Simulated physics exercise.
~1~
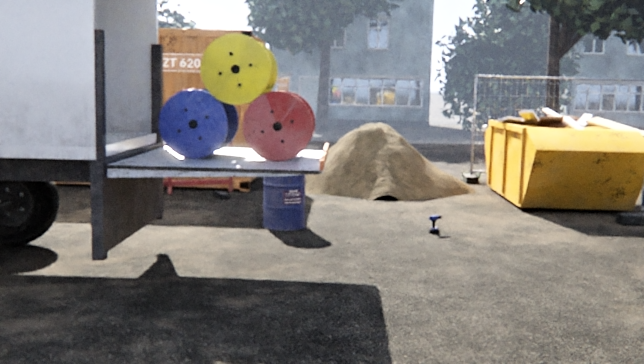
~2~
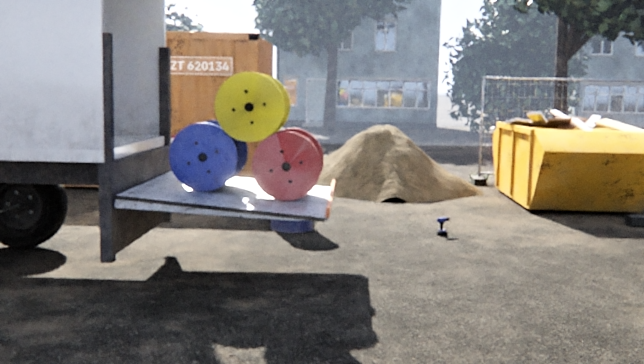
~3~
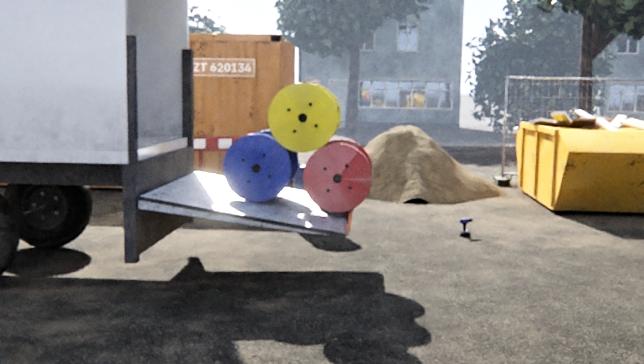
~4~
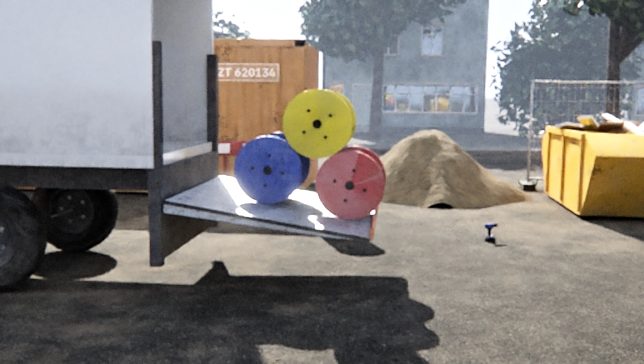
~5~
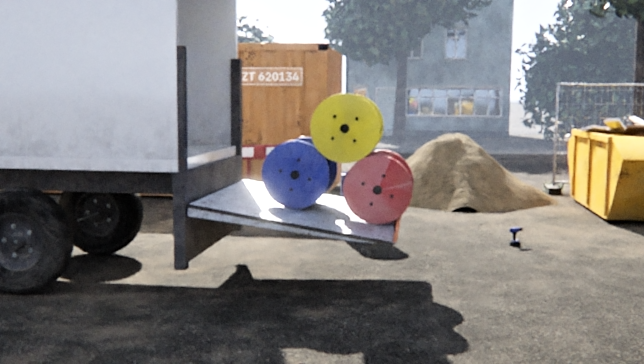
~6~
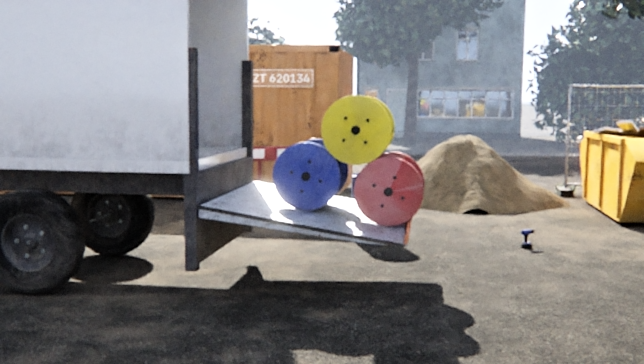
The video shows a blue, a red and a yellow cable reel stacked on a lorry's tail-lift, with yellow on top. The platform lowers and tilts down to the right, the reels roll slightly right, then back a little, and all three end up resting on the sloping platform.
